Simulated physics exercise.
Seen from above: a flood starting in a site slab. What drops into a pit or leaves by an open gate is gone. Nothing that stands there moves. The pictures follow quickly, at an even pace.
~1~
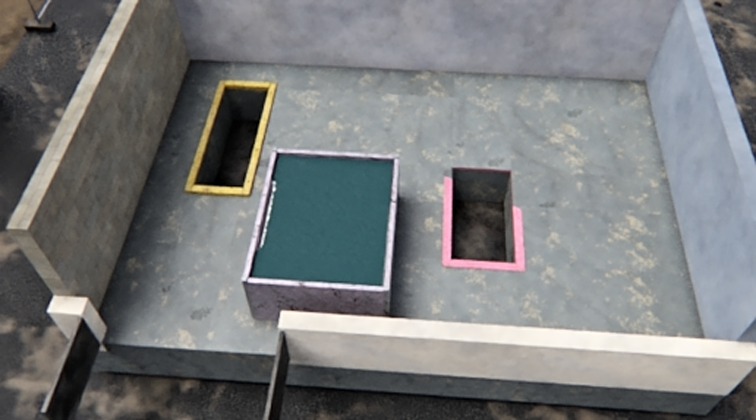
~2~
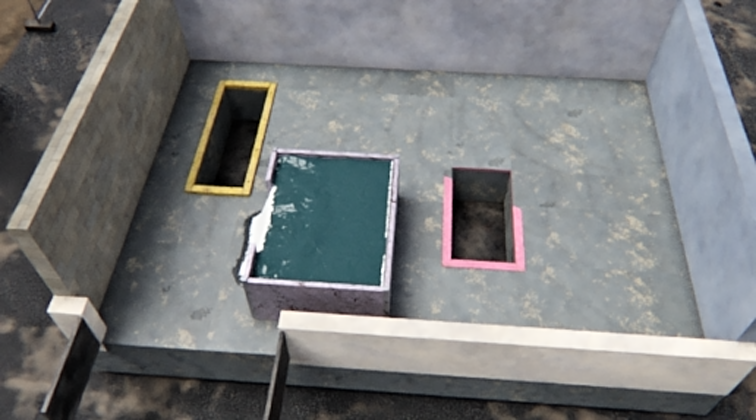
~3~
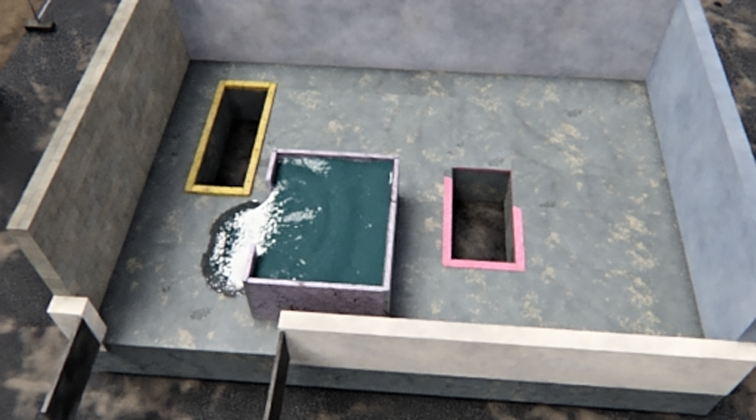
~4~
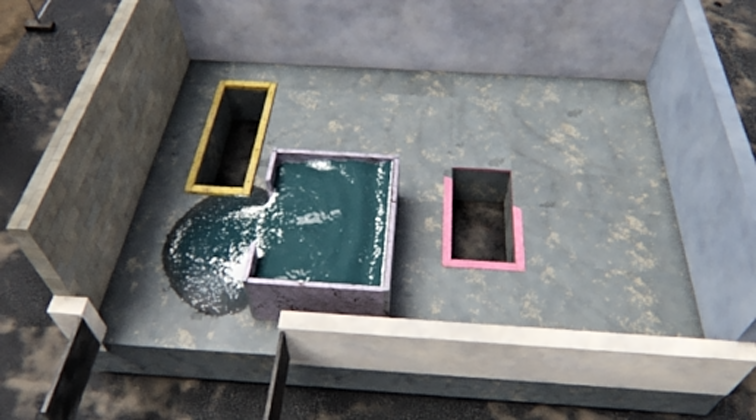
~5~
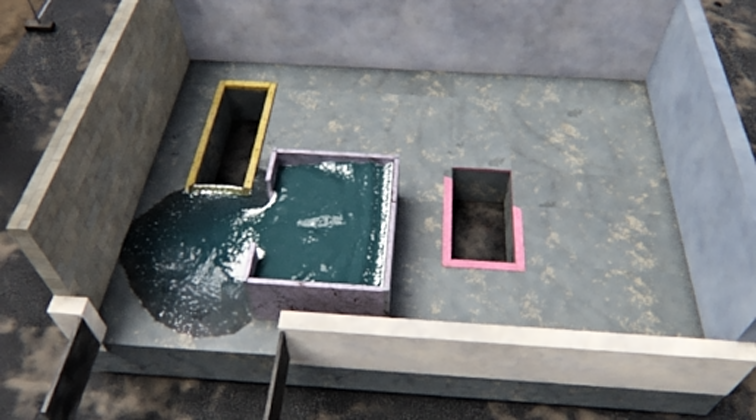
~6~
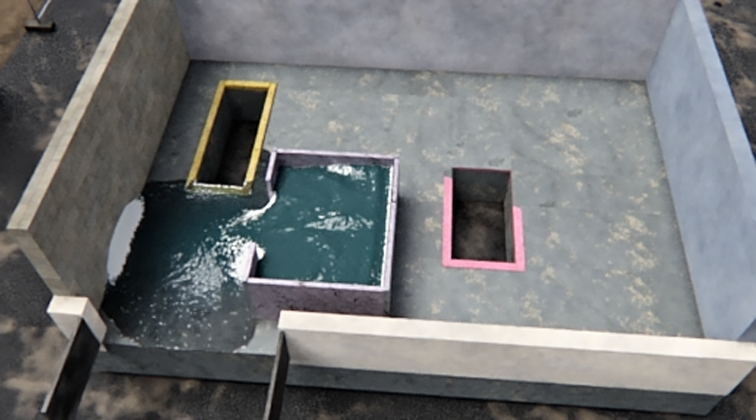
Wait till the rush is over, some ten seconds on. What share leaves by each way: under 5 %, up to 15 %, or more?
In the end: The gate takes above 15 %; the yellow pit takes above 15 %; the pink pit takes not even 5 %.
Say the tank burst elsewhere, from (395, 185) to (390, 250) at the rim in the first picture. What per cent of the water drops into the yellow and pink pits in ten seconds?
Roughly, in per cent: Yellow 0, pink 50.
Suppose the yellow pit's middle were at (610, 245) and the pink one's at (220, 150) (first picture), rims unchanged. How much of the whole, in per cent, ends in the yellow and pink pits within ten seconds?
Roughly, in per cent: Yellow 0, pink 30.
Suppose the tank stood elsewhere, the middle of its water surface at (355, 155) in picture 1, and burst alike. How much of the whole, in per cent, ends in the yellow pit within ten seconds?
Roughly, in per cent: Yellow 45.
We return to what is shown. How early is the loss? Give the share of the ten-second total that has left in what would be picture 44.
About 70 per cent.
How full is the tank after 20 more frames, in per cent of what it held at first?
Near 34 in a hundred.
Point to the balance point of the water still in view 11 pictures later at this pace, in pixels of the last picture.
Near (254, 240).
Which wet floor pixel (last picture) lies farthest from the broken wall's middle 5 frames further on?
Around (177, 98).
A moment on, water covers 20 % of the floor; the gate 2 %, the yellow pit 1 %, the pink pit 0 %.
Next, water covers 20 % of the floor; the gate 8 %, the yellow pit 3 %, the pink pit 0 %.
Then, water covers 25 % of the floor; the gate 18 %, the yellow pit 7 %, the pink pit 0 %.
Later, water covers 50 % of the floor; the gate 31 %, the yellow pit 13 %, the pink pit 0 %.
In the end, water covers 65 % of the floor; the gate 41 %, the yellow pit 17 %, the pink pit 2 %.
